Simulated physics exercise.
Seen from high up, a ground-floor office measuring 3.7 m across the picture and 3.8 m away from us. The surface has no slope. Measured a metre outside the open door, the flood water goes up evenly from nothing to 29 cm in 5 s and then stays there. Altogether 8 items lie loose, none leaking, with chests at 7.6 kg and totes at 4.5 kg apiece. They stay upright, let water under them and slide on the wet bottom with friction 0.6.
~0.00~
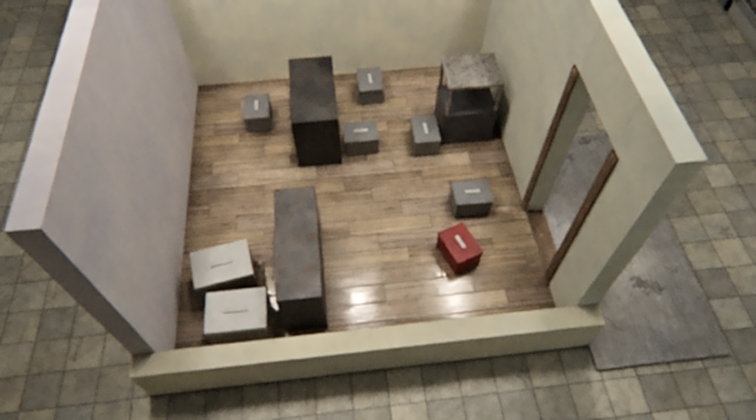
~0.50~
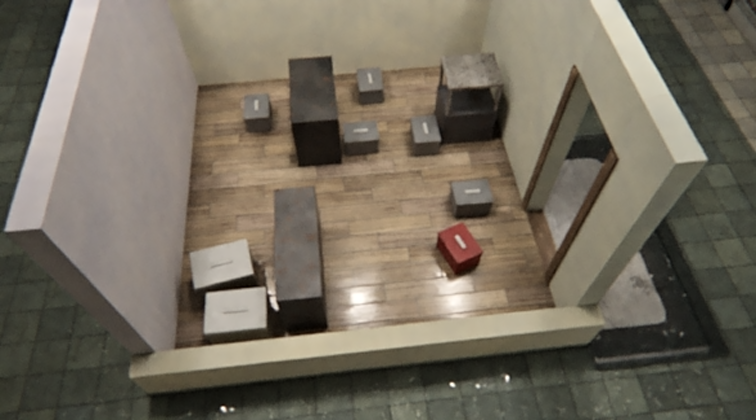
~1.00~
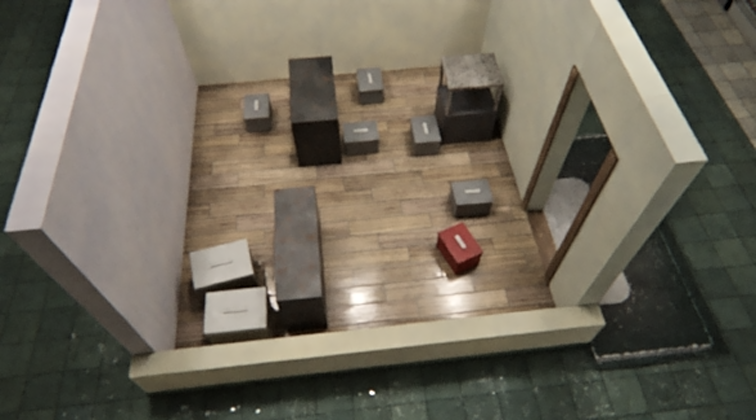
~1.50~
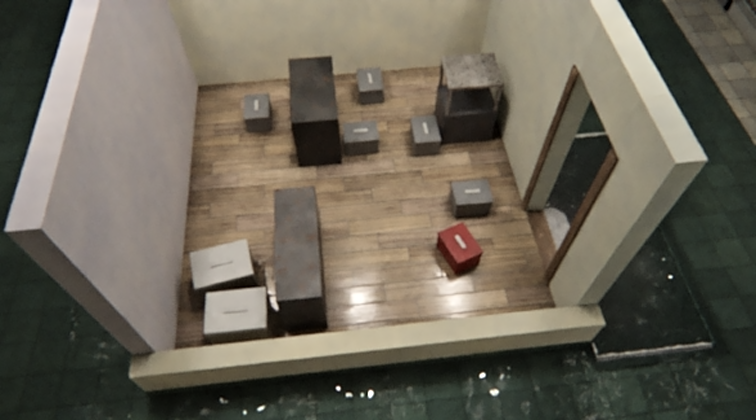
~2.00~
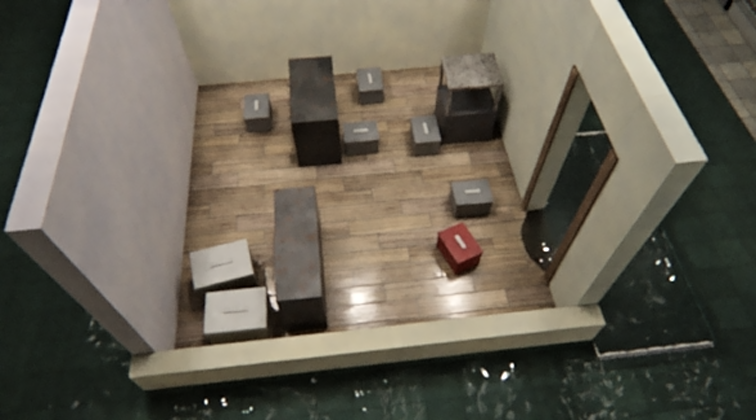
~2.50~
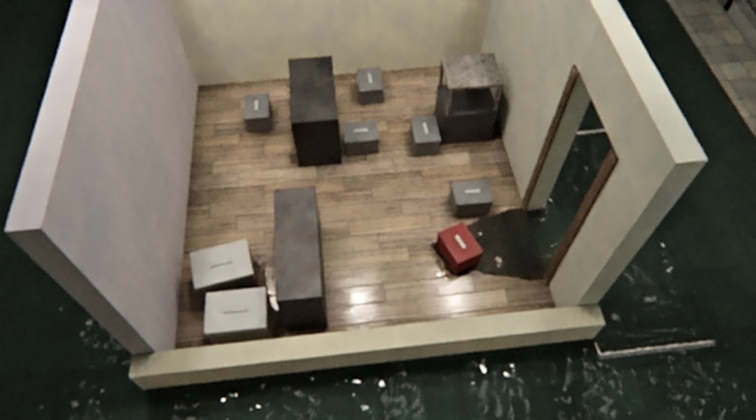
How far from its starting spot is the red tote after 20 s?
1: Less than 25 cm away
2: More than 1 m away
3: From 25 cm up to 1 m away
2.
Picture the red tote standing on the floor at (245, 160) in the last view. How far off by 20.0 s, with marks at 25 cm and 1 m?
It goes a long way.
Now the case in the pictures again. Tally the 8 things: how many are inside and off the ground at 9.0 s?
It comes to 7 of them.
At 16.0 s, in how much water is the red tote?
The depth there is around 24 cm.
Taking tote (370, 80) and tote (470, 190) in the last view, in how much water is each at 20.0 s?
19 and 22 cm.
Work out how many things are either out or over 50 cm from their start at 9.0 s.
Tally: 4.
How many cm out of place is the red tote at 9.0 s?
140 cm, give or take.
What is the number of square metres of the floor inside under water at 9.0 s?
At that time the wet patch spans about 13 m2.
After 4.0 s the red tote is near (370, 266), 0.9 m from its start, aground; 0 afloat.
After 9.0 s the red tote is near (342, 312), 1.4 m from its start, afloat; 7 afloat.
After 16.0 s the red tote is near (341, 308), 1.4 m from its start, afloat; 8 afloat.
After 20.0 s the red tote is near (341, 307), 1.4 m from its start, afloat; 8 afloat.
